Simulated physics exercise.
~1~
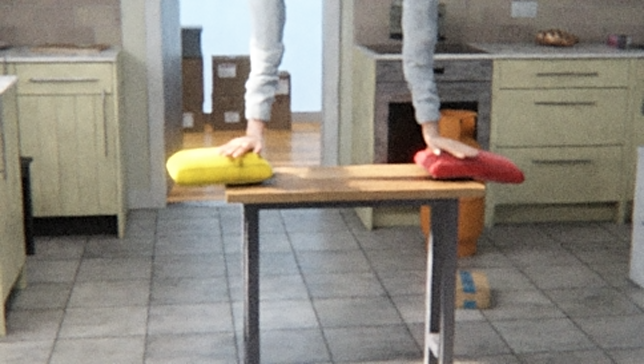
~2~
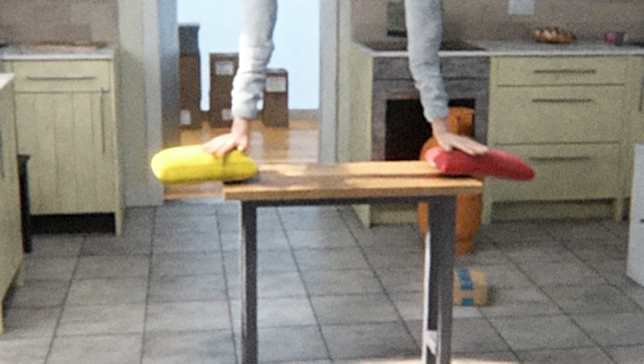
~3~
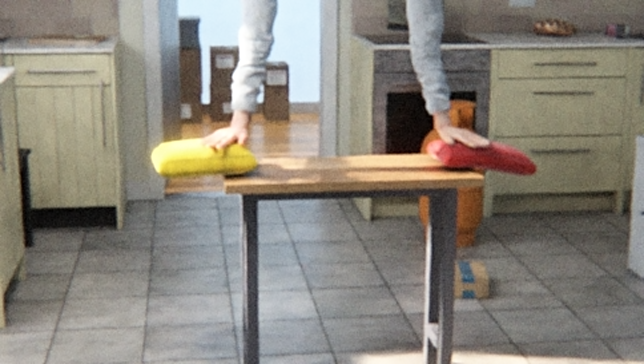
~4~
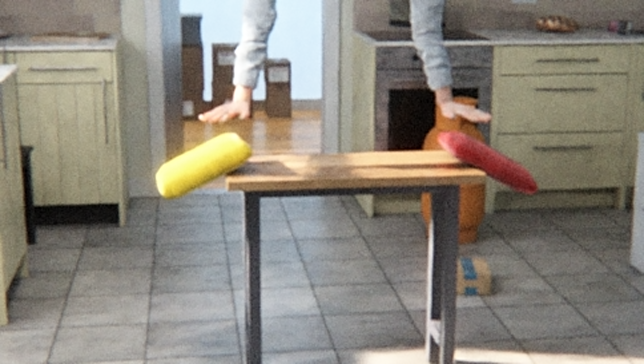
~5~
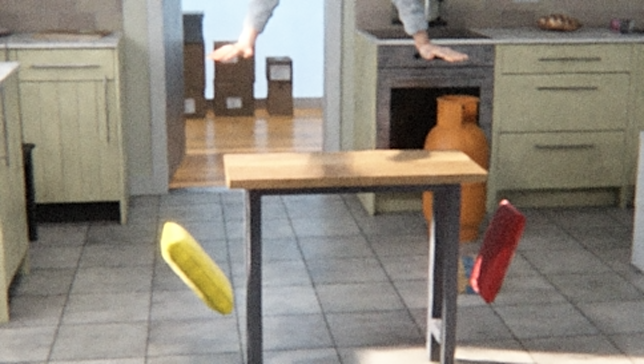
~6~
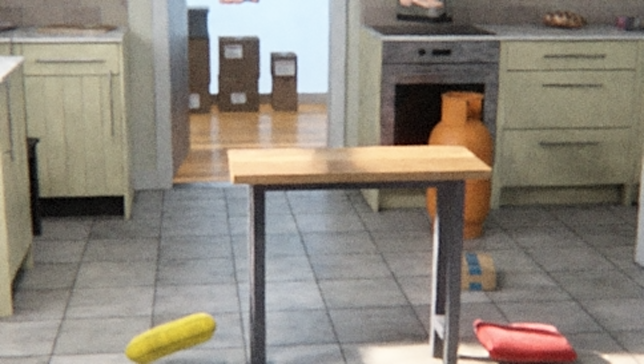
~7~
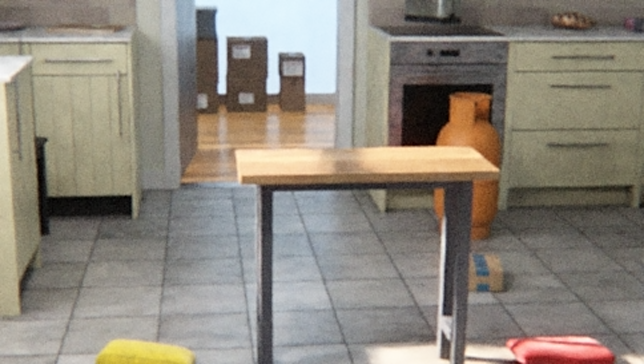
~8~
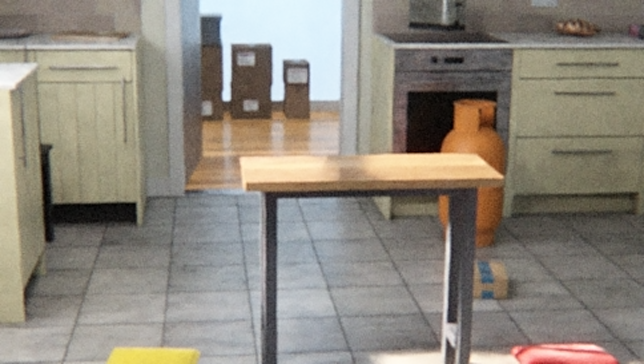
In a kitchen, hands push yellow and red bags off opposite table ends onto the floor.
